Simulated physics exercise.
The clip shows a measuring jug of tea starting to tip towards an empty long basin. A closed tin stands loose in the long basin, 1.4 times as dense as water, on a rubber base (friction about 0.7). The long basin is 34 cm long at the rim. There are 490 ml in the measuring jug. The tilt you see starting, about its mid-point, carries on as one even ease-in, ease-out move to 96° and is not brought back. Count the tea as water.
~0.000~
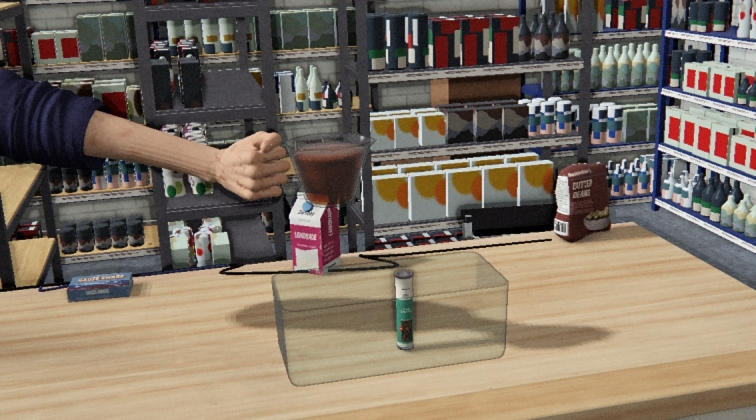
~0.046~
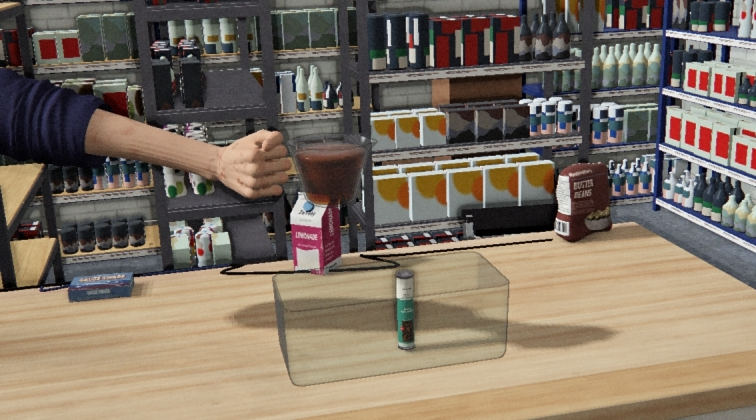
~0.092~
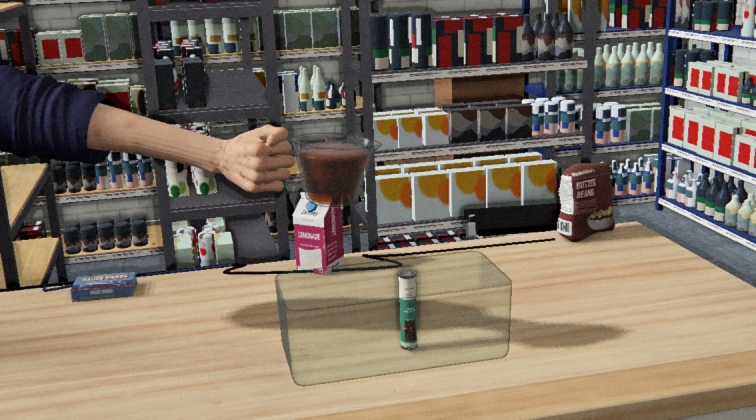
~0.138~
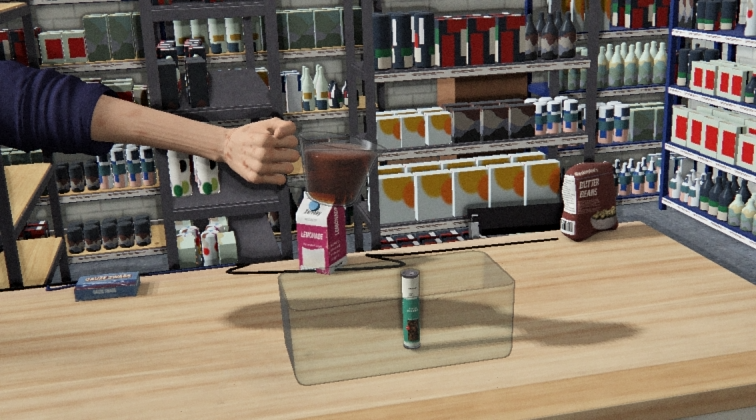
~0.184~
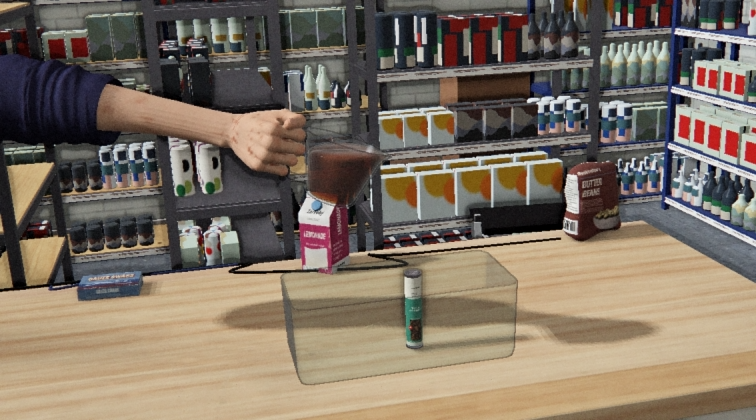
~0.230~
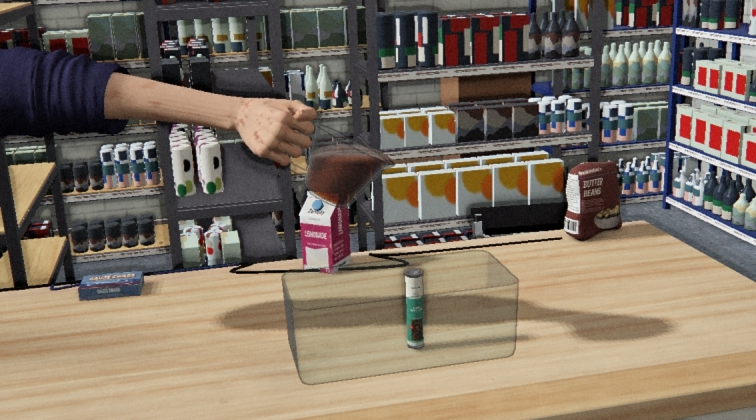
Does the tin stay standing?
It stays up.
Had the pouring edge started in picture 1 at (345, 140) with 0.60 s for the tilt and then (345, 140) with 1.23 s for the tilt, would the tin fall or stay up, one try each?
First it goes over; then it falls.
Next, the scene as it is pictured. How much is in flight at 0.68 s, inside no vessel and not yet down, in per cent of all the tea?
About 18 per cent.
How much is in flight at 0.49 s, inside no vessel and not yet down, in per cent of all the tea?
Some 42 per cent.
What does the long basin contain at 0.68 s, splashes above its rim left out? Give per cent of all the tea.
Some 78 per cent.
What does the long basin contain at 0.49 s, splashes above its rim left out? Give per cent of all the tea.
About 20 per cent.
By 0.49 s the tilt is 88° and 37 per cent is still to pour; the tin stands where it began.
By 0.68 s the tilt is 96° and 5 per cent is still to pour; the tin stands where it began.
By 0.88 s the tilt is 96° and 0 per cent is still to pour; the tin stands where it began.
By 1.10 s the tilt is 96° and 0 per cent is still to pour; the tin stands where it began.
At rest the tin stands where it began.
